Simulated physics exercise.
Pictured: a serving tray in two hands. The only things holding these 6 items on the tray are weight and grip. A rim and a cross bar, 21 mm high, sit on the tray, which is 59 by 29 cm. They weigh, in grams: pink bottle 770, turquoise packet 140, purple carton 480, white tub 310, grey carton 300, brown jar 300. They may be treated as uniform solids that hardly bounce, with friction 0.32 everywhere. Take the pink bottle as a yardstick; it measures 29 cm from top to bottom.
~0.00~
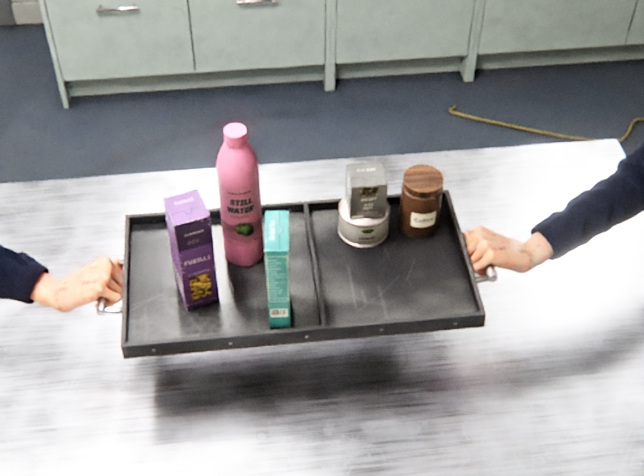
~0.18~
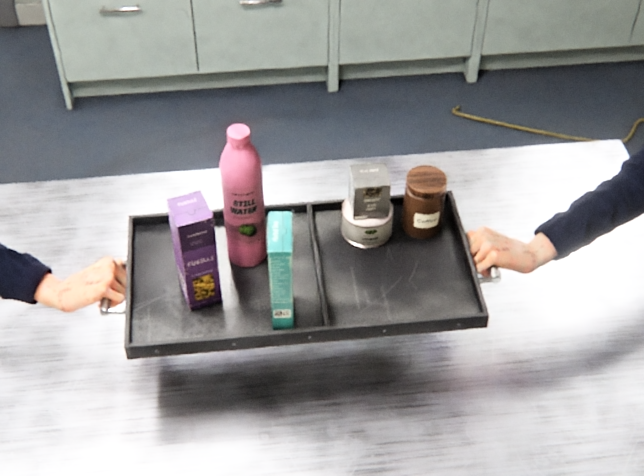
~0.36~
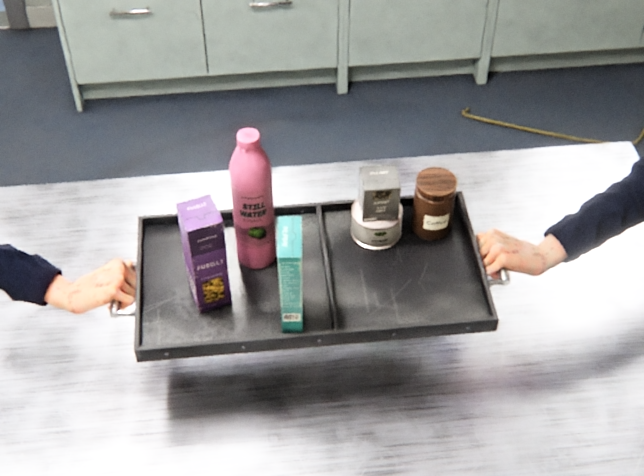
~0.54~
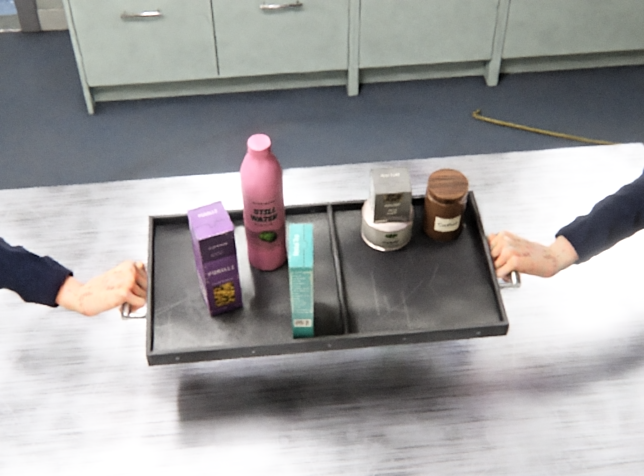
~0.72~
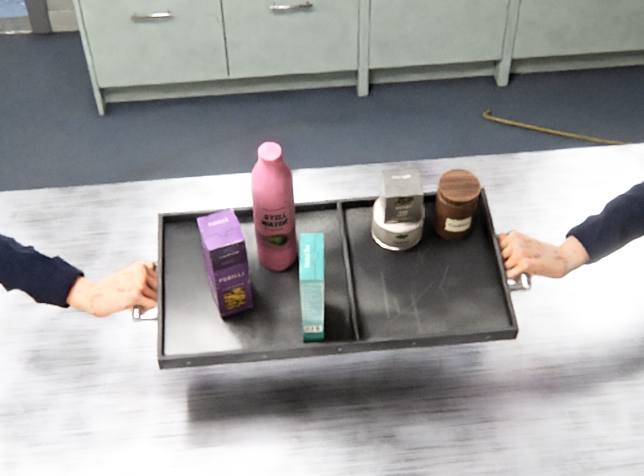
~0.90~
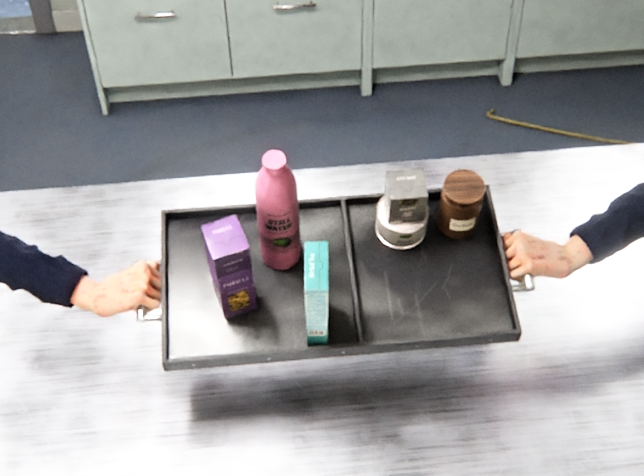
Two hands hold a black tray of containers and gradually tilt its near edge down.
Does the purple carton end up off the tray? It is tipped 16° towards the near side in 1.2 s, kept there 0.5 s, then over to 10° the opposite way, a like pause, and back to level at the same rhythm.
No.
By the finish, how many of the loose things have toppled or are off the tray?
It comes to 1.
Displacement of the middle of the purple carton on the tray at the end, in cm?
The shift is close to 0 cm.
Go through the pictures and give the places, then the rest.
The first frame shows tray level; purple carton (192, 251); pink bottle (240, 195).
The second frame shows tray level; white tub (367, 219); grey carton (369, 191).
The third frame shows tilt 2°, near edge down; brown jar (434, 204); pink bottle (253, 199).
The fourth frame shows tilt 4°, near edge down; turquoise packet (302, 284); white tub (387, 222).
The fifth frame shows tilt 9°, near edge down; grey carton (401, 196); brown jar (456, 205).
The sixth frame shows tilt 12°, near edge down; purple carton (230, 269); pink bottle (278, 210).
Around 1.80 s, tilt 16°, near edge down; pink bottle on its side.
Around 2.50 s, tilt 1°, far edge down; pink bottle now off the tray.
Around 4.10 s, tilt 5°, far edge down.
Finally (5.1 s), off the tray, pink bottle; the other 5 still in place (within 5 cm). In the last view, purple carton near (230, 256).
